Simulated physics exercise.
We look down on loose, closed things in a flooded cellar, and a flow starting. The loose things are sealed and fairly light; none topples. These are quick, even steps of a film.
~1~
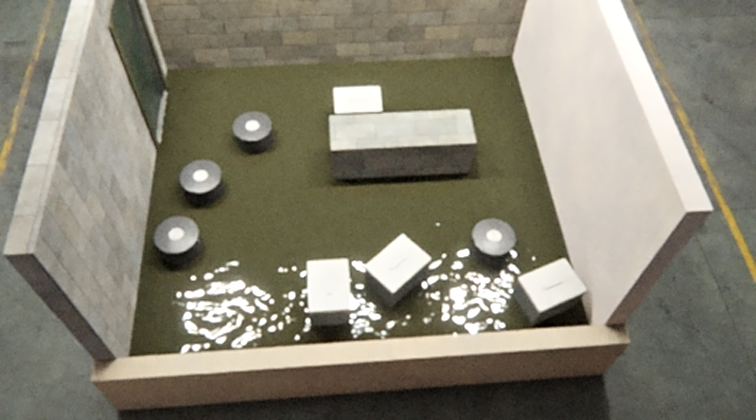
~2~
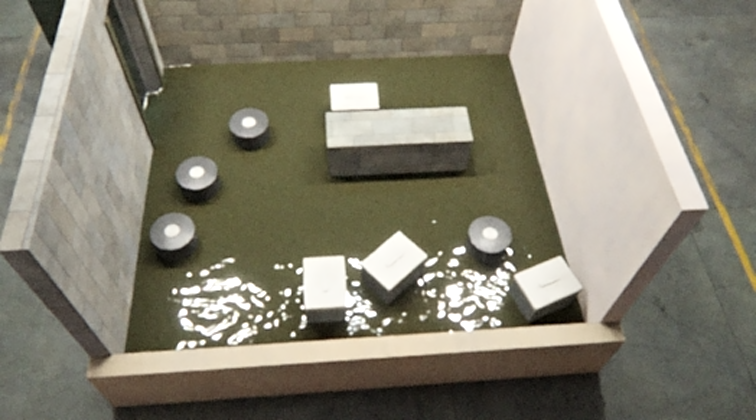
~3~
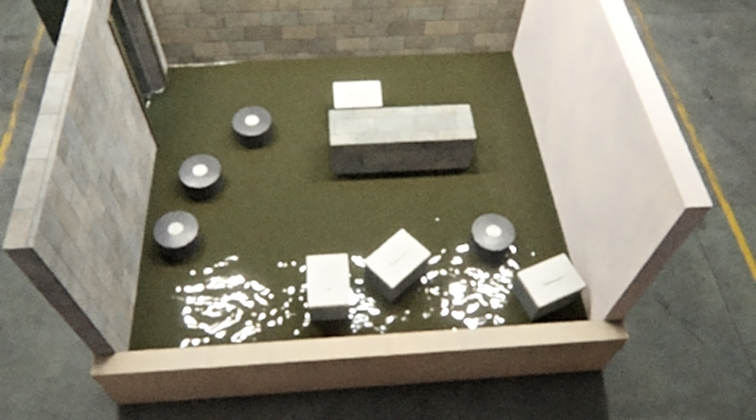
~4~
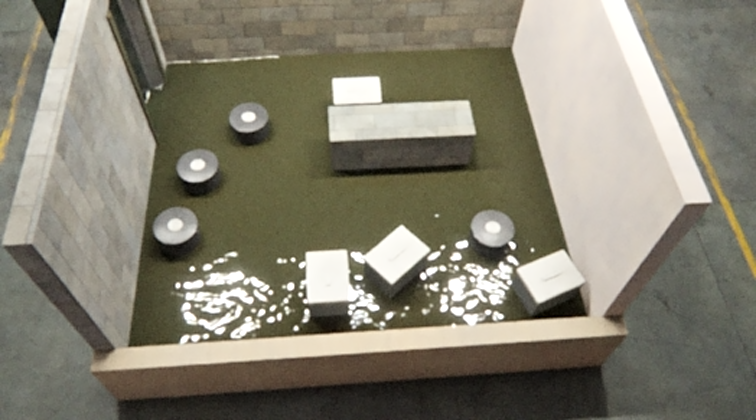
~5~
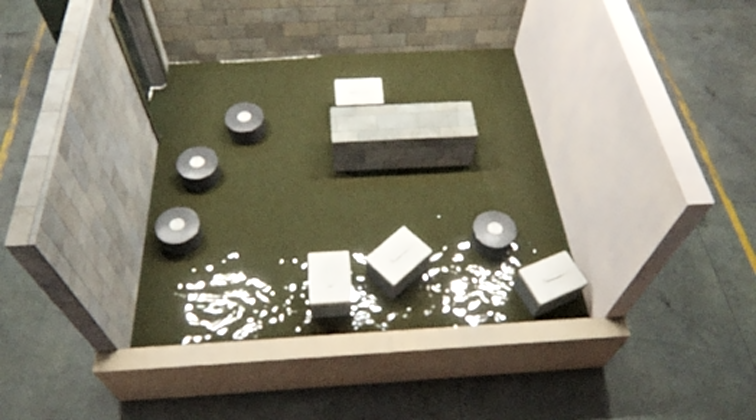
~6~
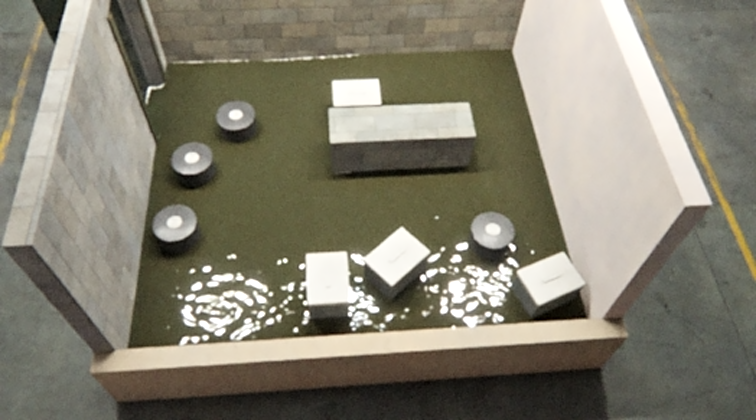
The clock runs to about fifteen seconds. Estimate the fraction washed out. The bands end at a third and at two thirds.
Share: From one to two thirds.
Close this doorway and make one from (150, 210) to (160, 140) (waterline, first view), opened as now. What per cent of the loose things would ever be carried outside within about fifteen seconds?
Some 40 per cent.
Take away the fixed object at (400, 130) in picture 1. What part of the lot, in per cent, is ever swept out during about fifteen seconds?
Some 50 per cent.
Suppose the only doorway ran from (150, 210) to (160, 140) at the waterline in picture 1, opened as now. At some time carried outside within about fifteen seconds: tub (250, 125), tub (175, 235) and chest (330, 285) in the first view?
In that order: Yes, gone, left behind.
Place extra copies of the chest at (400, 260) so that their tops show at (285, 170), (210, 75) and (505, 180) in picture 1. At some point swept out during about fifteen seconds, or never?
As listed: Out, through, stays.
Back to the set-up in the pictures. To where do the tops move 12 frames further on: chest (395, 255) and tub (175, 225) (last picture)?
Close to (356, 250) and (166, 166).
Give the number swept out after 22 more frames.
The number is 3.
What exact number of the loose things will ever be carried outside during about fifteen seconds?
It comes to 3.
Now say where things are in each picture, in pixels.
The first picture shows a tub at (252, 126) floats; a tub at (201, 176) floats; 0 of 8 have shifted.
The second picture shows a tub at (249, 123) floats; a tub at (197, 173), afloat; 0 of 8 have shifted.
The third picture shows a tub at (252, 121) floats; a tub at (200, 171) floats; 0 of 8 have shifted.
The fourth picture shows a tub at (249, 117), afloat, close to its start; a tub at (198, 165) floats, close to its start; 0 of 8 have shifted.
The fifth picture shows a tub at (244, 117), afloat, close to its start; a tub at (197, 162) floats, close to its start; 2 of 8 have shifted.
The sixth picture shows a tub at (236, 115), afloat, close to its start; a tub at (192, 158), afloat, close to its start; 3 of 8 have shifted.
A moment on, 0 of 8 are out; 8 afloat.
Next, 2 of 8 are out; 6 afloat.
Later, 3 of 8 are out; 5 afloat.
In the end, 3 of 8 are out; 5 afloat.
